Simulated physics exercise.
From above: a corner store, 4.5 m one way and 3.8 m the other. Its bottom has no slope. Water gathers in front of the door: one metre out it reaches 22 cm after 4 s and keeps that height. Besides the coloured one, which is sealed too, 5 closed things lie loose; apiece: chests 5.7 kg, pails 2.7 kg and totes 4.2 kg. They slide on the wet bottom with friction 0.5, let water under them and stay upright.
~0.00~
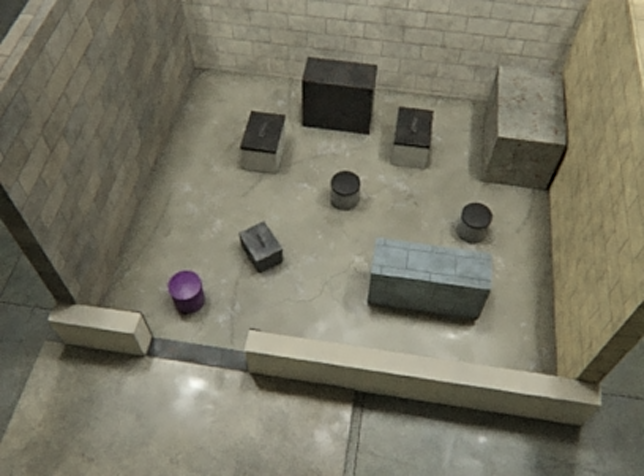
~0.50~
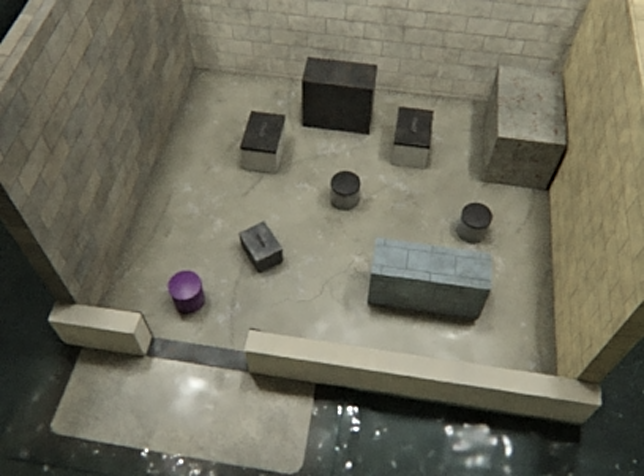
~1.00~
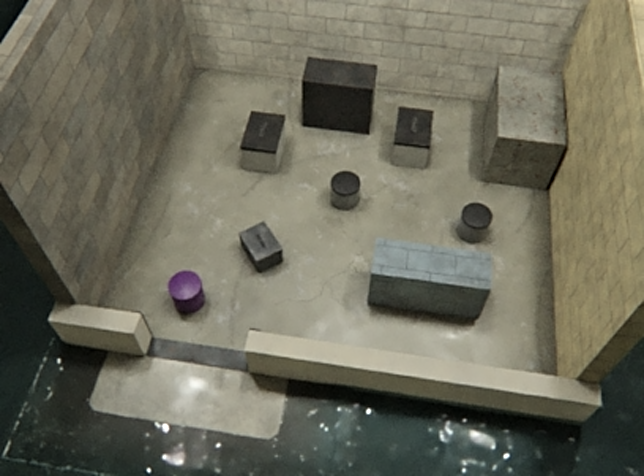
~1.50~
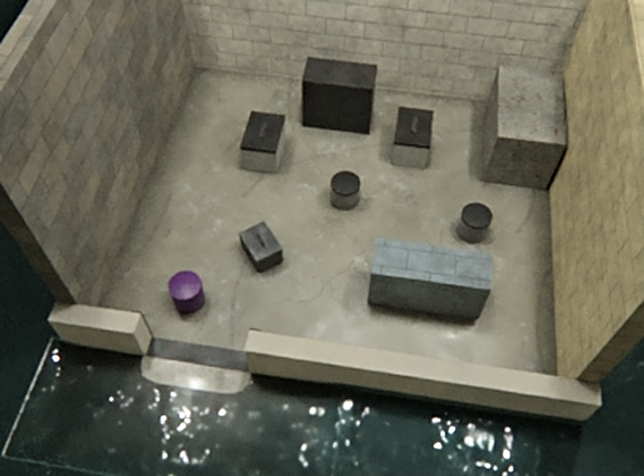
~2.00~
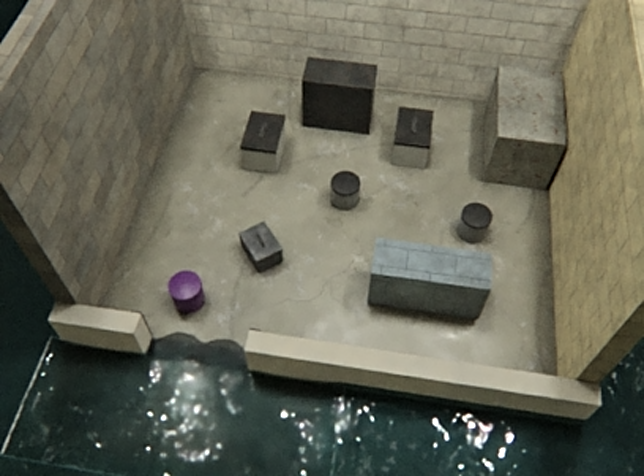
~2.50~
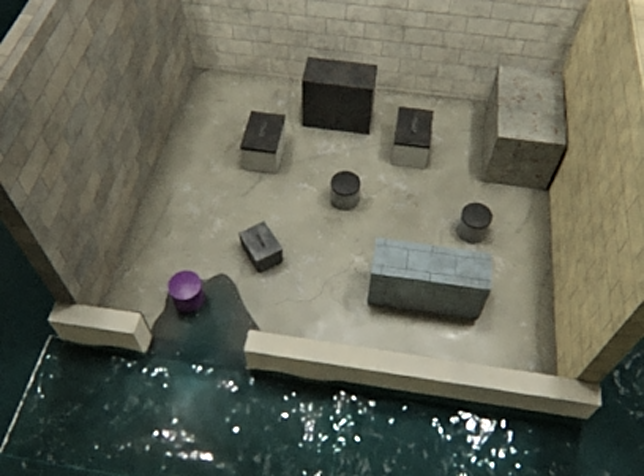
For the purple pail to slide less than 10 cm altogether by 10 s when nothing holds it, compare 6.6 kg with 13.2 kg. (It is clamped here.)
I expect that neither load is enough.
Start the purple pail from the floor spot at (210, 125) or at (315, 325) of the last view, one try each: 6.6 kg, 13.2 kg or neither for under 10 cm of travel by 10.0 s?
In that order: It takes the larger; either load holds.
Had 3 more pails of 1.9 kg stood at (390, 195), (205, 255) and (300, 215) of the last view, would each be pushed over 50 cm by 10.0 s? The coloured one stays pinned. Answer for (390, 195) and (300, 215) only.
In that order: Past it, more.
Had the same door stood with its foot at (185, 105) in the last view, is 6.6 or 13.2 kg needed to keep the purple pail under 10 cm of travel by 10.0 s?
Then the smaller load will do.
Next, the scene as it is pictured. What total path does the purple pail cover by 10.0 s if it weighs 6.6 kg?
About 350 cm.
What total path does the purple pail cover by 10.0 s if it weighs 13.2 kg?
Some 80 cm in all.
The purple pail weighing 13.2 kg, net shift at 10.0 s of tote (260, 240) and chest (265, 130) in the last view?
In turn: 250 cm, 80 cm.
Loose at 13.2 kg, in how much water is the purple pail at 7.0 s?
Roughly 7 cm.
After 3.5 s the purple pail would be 28 cm from its start with 6.6 kg and 2 cm from its start with 13.2 kg; 7 cm of water round it then.
After 4.5 s the purple pail would be 81 cm from its start with 6.6 kg and 23 cm from its start with 13.2 kg; 7 cm of water round it then.
After 7.0 s the purple pail would be 232 cm from its start with 6.6 kg and 66 cm from its start with 13.2 kg; 7 cm of water round it then.
After 10.0 s the purple pail would be 254 cm from its start with 6.6 kg and 85 cm from its start with 13.2 kg; 6 cm of water round it then.
